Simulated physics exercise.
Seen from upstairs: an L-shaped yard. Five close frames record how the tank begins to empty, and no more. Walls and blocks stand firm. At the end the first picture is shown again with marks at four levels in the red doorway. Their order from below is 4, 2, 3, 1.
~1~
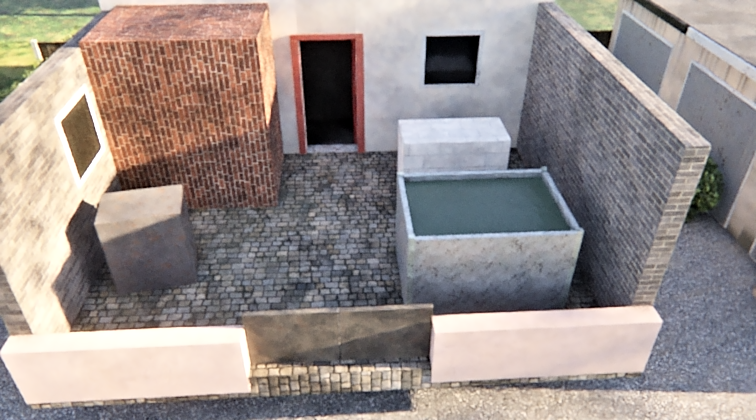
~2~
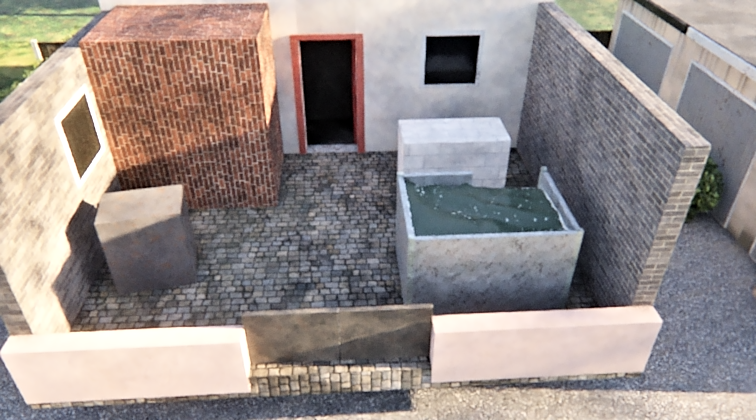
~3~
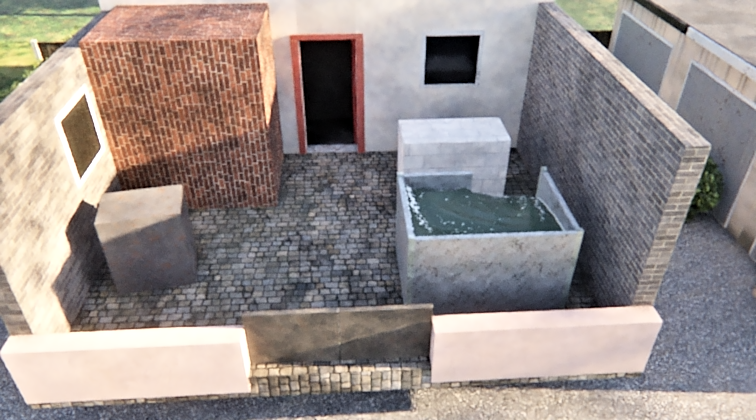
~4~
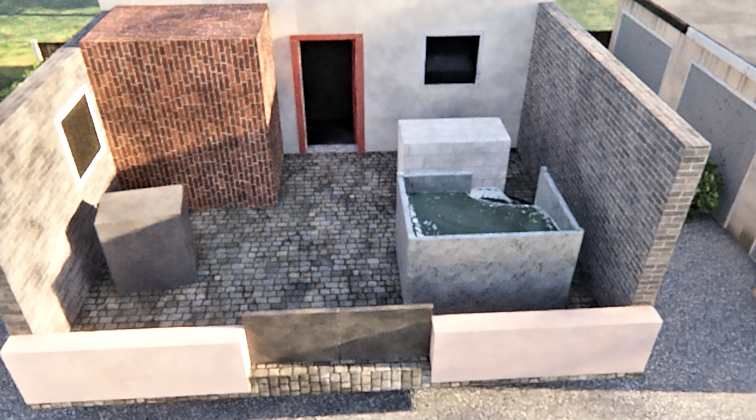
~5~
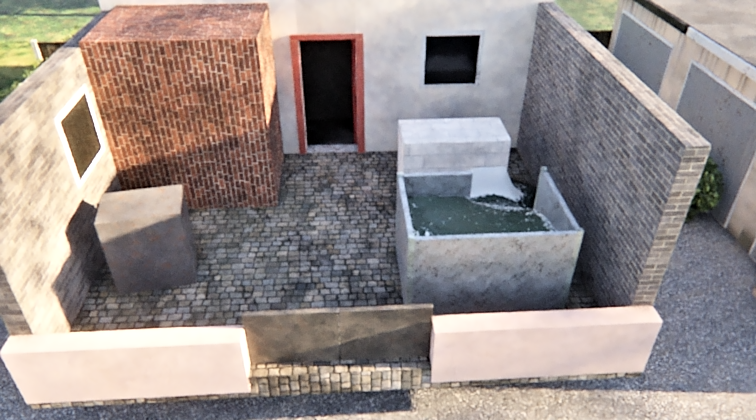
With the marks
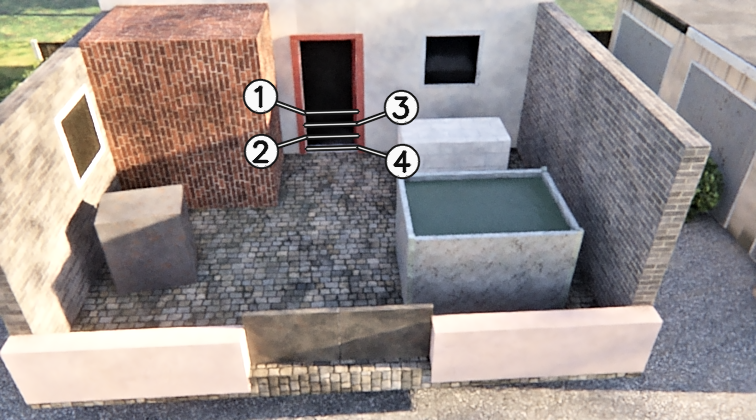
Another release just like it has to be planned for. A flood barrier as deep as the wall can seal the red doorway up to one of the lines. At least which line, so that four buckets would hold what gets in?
2.
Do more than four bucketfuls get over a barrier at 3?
No, that is safe.
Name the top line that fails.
Here it is line 4.
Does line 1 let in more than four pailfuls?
No, that is safe.
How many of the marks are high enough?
Three.
On the marked copy, 1 at (330, 112); 2 at (332, 136); 3 at (331, 124); 4 at (332, 148); from the bottom up 4, 2, 3, 1.
With 1, nothing gets over.
With 2, nothing gets over.
With 3, nothing gets over.
With 4, about 7 bucketfuls get in.
